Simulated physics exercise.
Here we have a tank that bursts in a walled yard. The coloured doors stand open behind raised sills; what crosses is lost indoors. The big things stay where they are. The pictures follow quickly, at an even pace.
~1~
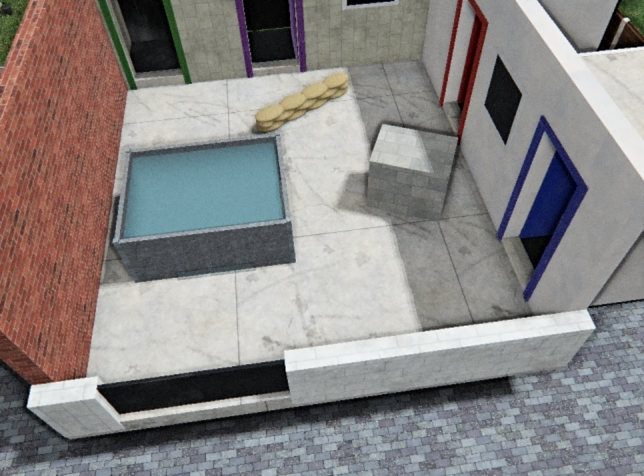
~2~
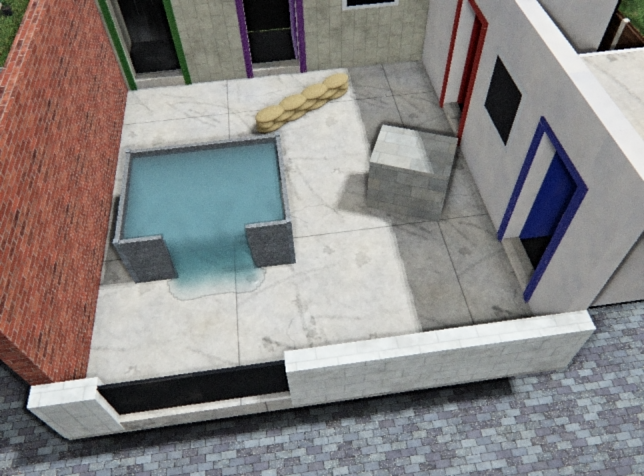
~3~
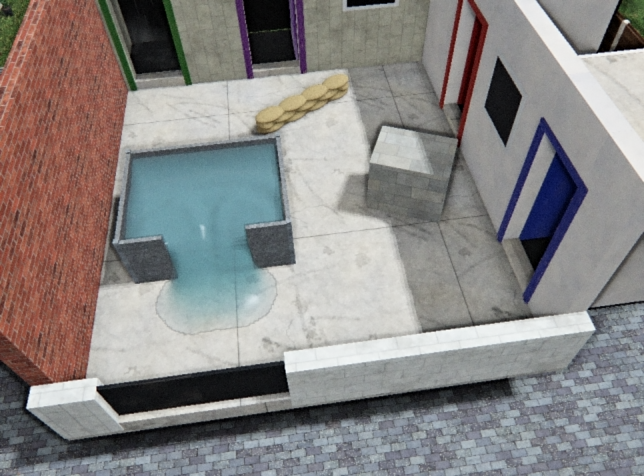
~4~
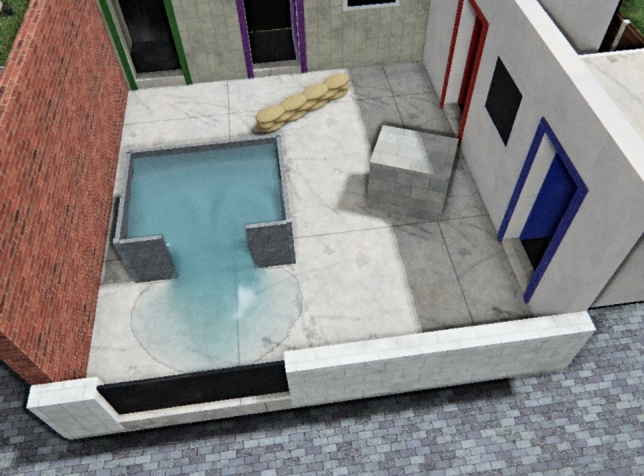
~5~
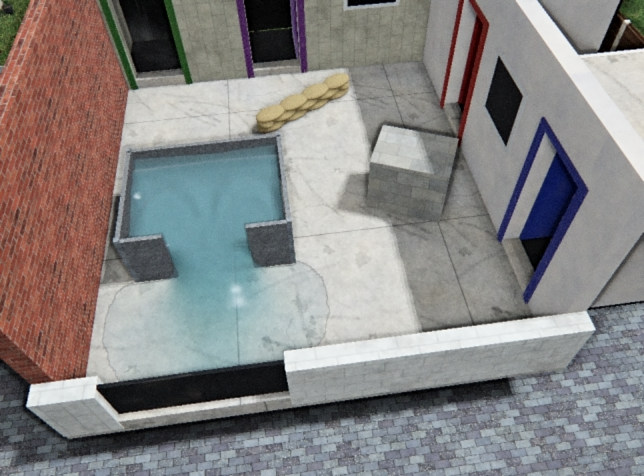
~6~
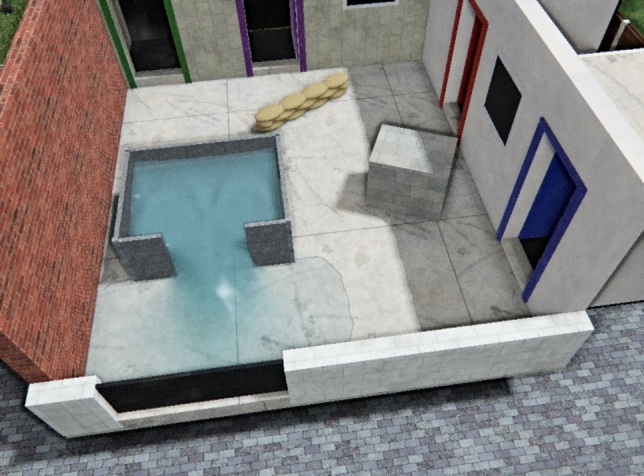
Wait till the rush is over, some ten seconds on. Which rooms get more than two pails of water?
The blue door lets in a lot; the red door admits no more than that; the green door admits no more than that; the purple door admits no more than that.
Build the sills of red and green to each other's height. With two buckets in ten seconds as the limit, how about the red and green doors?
In short: The red door keeps below it; the green door takes more.
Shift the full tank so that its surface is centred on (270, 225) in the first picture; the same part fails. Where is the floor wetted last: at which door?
It is the door marked purple.
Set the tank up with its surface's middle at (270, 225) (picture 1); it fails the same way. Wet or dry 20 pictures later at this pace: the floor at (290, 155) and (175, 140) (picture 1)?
In that order: Free of water, under water.
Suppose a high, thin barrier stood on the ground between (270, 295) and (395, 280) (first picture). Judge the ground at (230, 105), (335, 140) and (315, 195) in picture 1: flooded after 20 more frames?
One after the other: Not flooded, free of water, not flooded.
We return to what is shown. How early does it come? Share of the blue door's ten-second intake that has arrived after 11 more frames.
Near 0 in a hundred.
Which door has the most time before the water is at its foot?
Last comes the purple-painted one.
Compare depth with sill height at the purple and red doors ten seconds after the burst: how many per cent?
In turn 70 and 70 per cent.
A moment on, water covers 20 % of the floor; the blue door not reached, the red door not reached, the green door not reached, the purple door not reached.
Next, water covers 35 % of the floor; the blue door under two buckets in, the red door not reached, the green door not reached, the purple door not reached.
Then, water covers 50 % of the floor; the blue door far over two buckets in, the red door wet at the sill, nothing in, the green door wet at the sill, nothing in, the purple door not reached.
Later, water covers 80 % of the floor; the blue door far over two buckets in, the red door wet at the sill, nothing in, the green door under two buckets in, the purple door wet at the sill, nothing in.
In the end, water covers 95 % of the floor; the blue door far over two buckets in, the red door wet at the sill, nothing in, the green door under two buckets in, the purple door wet at the sill, nothing in.
